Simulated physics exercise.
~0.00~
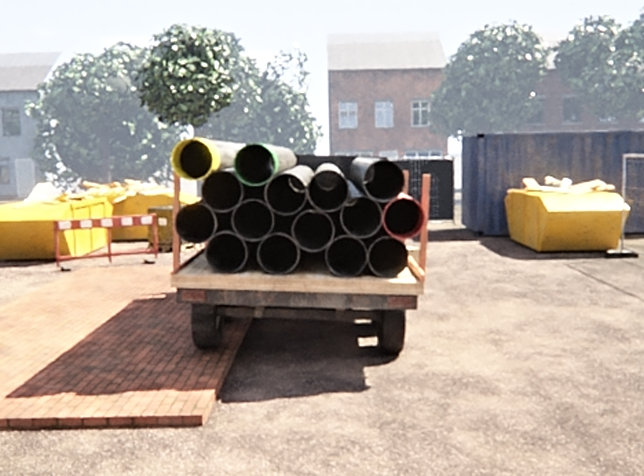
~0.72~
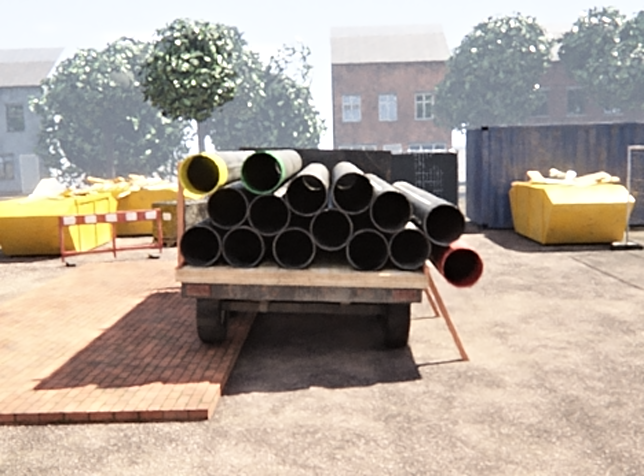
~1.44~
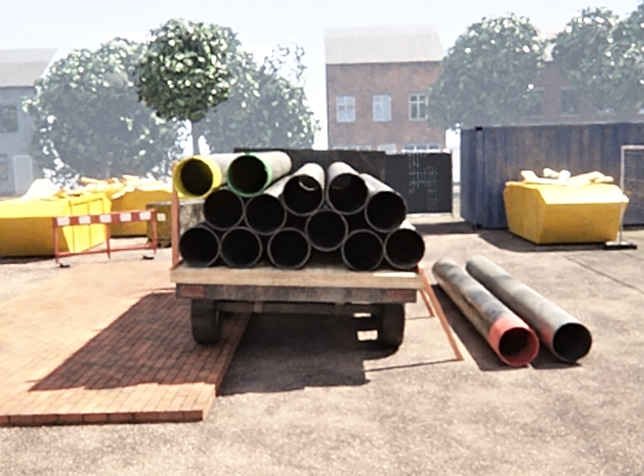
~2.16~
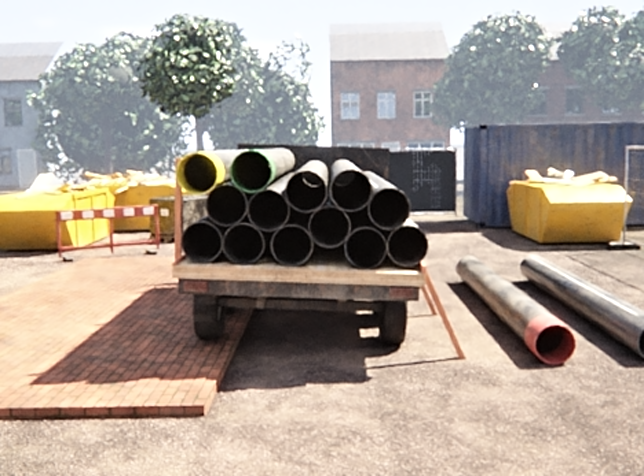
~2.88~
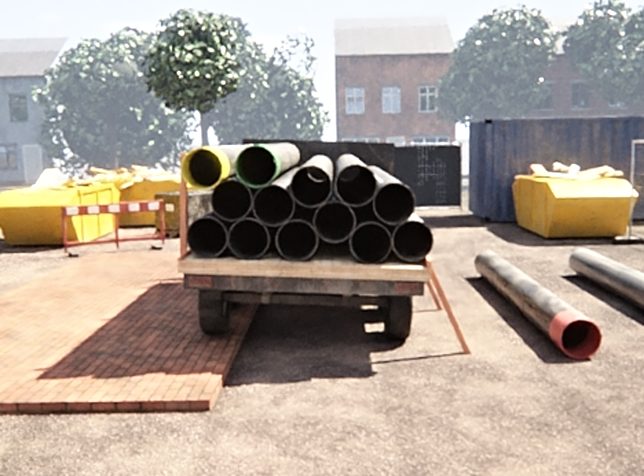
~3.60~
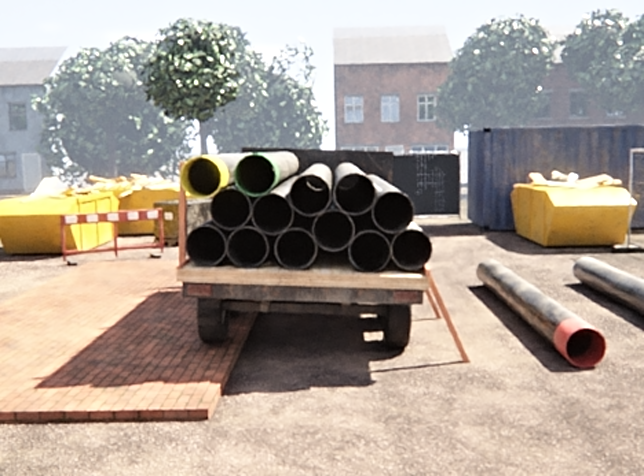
The video shows black pipes stacked on a parked trailer when the posts on its right side swing down and the pile shifts right; two pipes, one red-rimmed, drop off and roll right across the ground before stopping, while the yellow-rimmed and green-rimmed pipes stay on top.
